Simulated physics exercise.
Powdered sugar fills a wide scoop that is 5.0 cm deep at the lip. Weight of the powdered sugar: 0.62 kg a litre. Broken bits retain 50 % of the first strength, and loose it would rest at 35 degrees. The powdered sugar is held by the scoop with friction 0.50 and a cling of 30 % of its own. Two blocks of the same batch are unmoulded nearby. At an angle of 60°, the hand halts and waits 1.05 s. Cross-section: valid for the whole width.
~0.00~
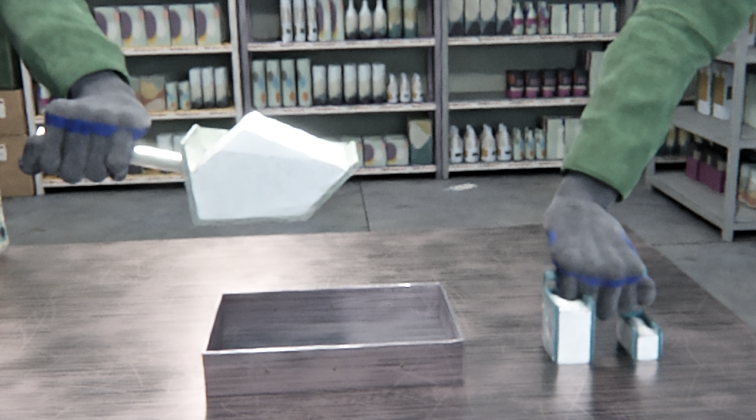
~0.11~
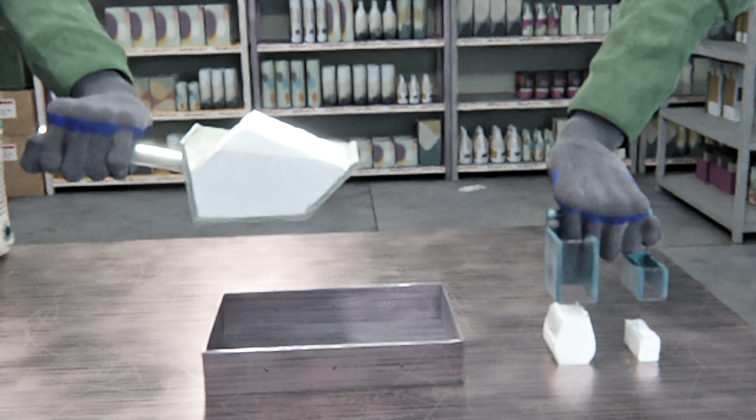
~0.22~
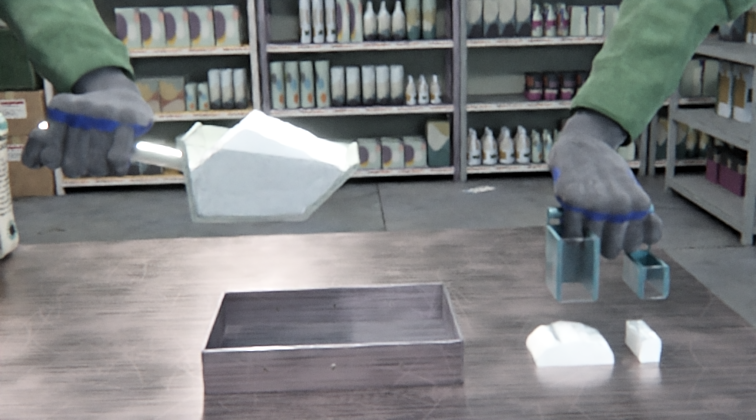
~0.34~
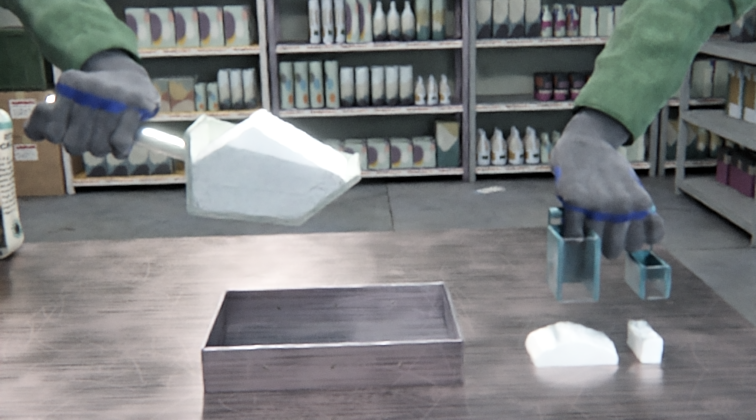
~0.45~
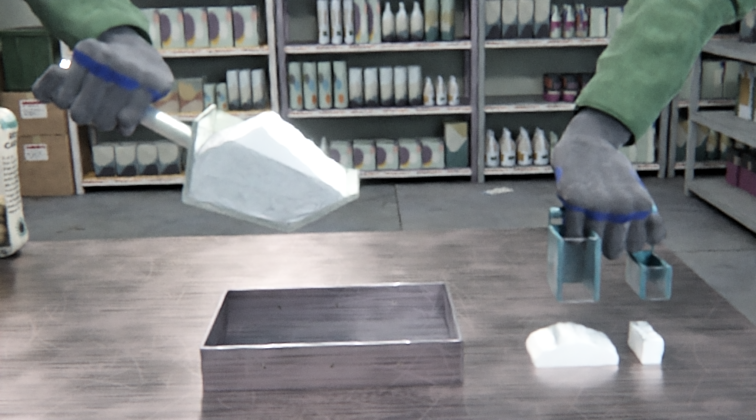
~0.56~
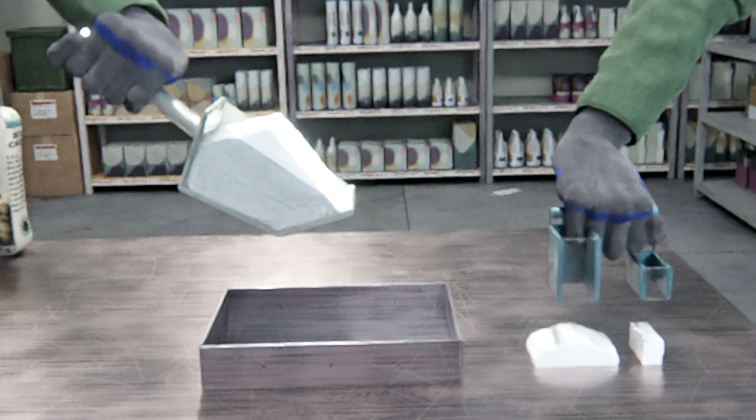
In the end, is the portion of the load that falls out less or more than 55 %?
What falls out of the load is in excess of 55 per cent.
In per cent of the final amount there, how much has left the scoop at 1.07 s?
It comes to about 50 percent.
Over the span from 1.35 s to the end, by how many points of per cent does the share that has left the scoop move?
Well, it's near 10 in a hundred.
After 0.80 s, the scoop is at 49 degrees and 0 % has left it.
After 1.07 s, the scoop is at 60 degrees and 34 % has left it.
After 1.35 s, the scoop is at 60 degrees and 59 % has left it.
After 1.63 s, the scoop is at 60 degrees and 66 % has left it.
After 2.00 s, at the end, the scoop is at 60 degrees and 68 % has left it.
